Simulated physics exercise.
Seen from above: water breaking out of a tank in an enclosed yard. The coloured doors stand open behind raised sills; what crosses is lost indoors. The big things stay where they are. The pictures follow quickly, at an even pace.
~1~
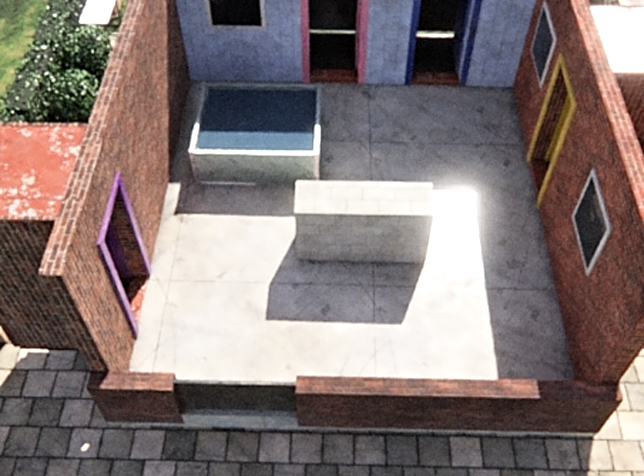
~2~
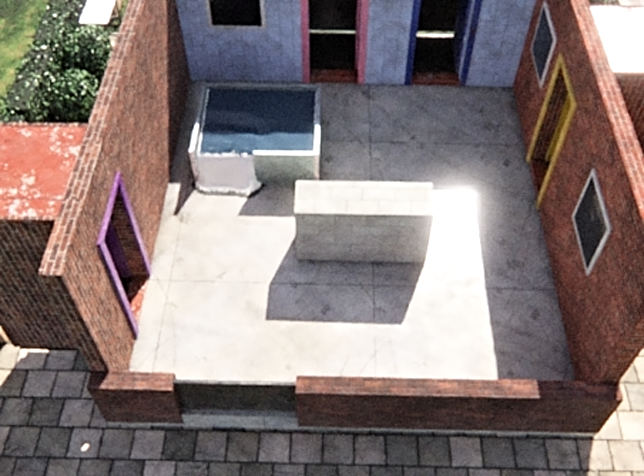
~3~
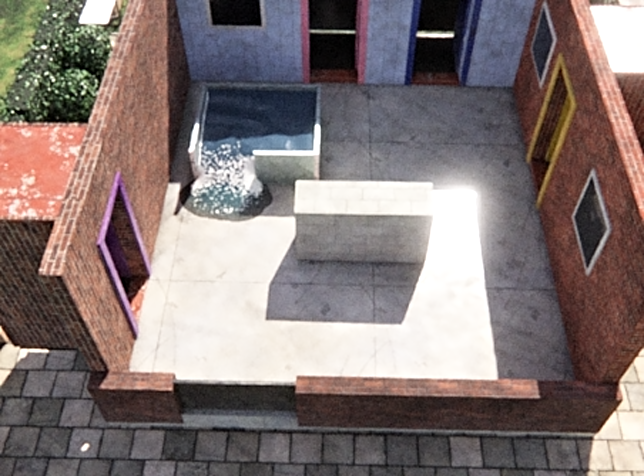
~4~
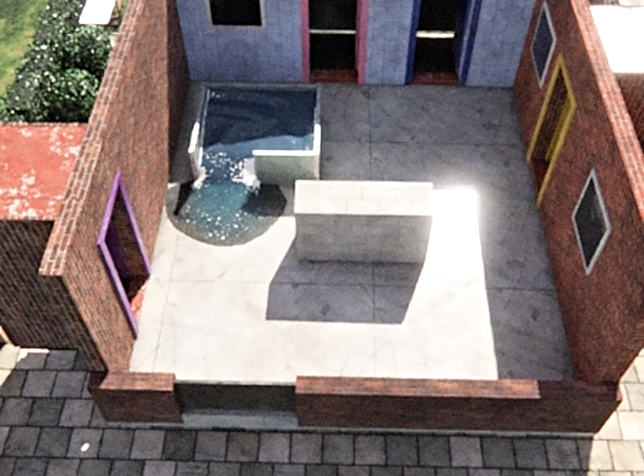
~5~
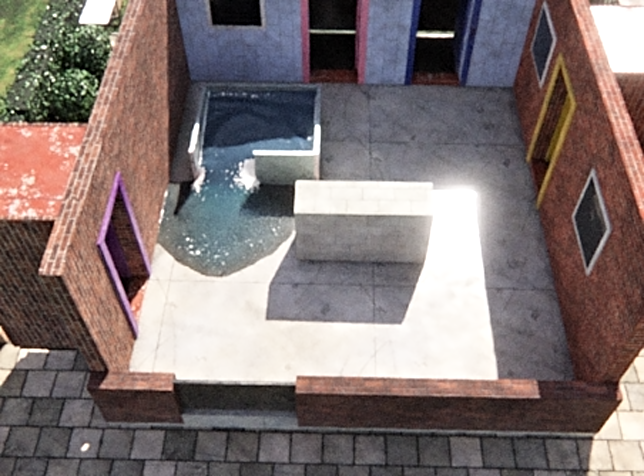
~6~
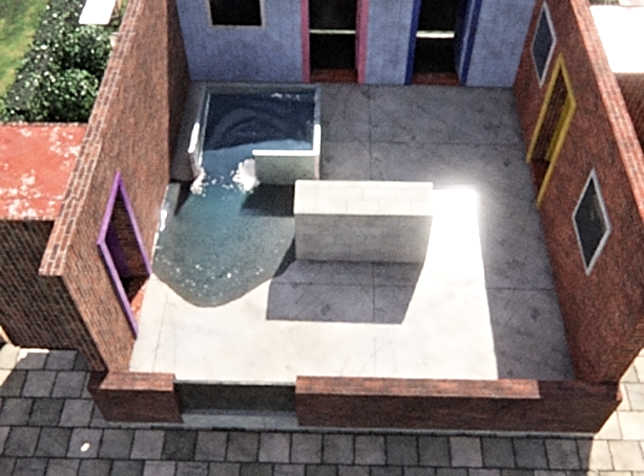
A brick-walled yard with a pale concrete floor is seen from above by a still camera, with a purple-framed doorway on the left, a yellow one on the right, and pink and blue ones in the bluish back wall. A square tank of water sits at the back left, near a low pale block. Water bursts through the tank's front, splashes onto the floor and spreads forward in a widening dark pool between the left wall and the block.
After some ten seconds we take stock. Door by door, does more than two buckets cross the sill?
In the end: The yellow door admits no more than that; the purple door lets in a lot; the blue door admits no more than that; the pink door admits no more than that.
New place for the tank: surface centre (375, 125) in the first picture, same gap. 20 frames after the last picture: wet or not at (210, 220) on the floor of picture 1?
There: Under water.
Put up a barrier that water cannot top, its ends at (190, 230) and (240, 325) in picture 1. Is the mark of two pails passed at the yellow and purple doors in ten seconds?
Then: Yellow keeps below it, purple is under.
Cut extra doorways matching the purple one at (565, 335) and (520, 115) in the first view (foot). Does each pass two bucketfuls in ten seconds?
In turn: Floods, is under.
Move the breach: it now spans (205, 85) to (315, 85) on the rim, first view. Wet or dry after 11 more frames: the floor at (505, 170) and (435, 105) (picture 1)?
One after the other: Not flooded, wet.
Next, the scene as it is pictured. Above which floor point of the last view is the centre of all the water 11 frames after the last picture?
Close to (242, 213).
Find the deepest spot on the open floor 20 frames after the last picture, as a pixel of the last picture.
Around (166, 397).
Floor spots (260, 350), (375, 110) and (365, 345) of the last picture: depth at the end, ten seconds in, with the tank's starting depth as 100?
Roughly 8, 6 and 6 per cent, in turn.
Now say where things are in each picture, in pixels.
In the first picture, still water in the open tank at (258, 121).
In the second picture, the front is at (257, 188), out from the gap at (227, 173).
In the third picture, the front is at (246, 216), out from the gap at (227, 174).
In the fourth picture, water pours out at (228, 174) and has run to (232, 242).
In the fifth picture, water pours out at (227, 174) and has run to (228, 271).
In the sixth picture, water pours out at (227, 173) and has run to (199, 301).
A moment on, water covers 25 % of the floor; the yellow door not reached, the purple door wet at the sill, nothing in, the blue door not reached, the pink door not reached.
Next, water covers 30 % of the floor; the yellow door not reached, the purple door under two buckets in, the blue door not reached, the pink door not reached.
Then, water covers 40 % of the floor; the yellow door not reached, the purple door over two buckets in, the blue door not reached, the pink door not reached.
Later, water covers 60 % of the floor; the yellow door wet at the sill, nothing in, the purple door over two buckets in, the blue door not reached, the pink door not reached.
In the end, water covers 85 % of the floor; the yellow door wet at the sill, nothing in, the purple door over two buckets in, the blue door wet at the sill, nothing in, the pink door wet at the sill, nothing in.
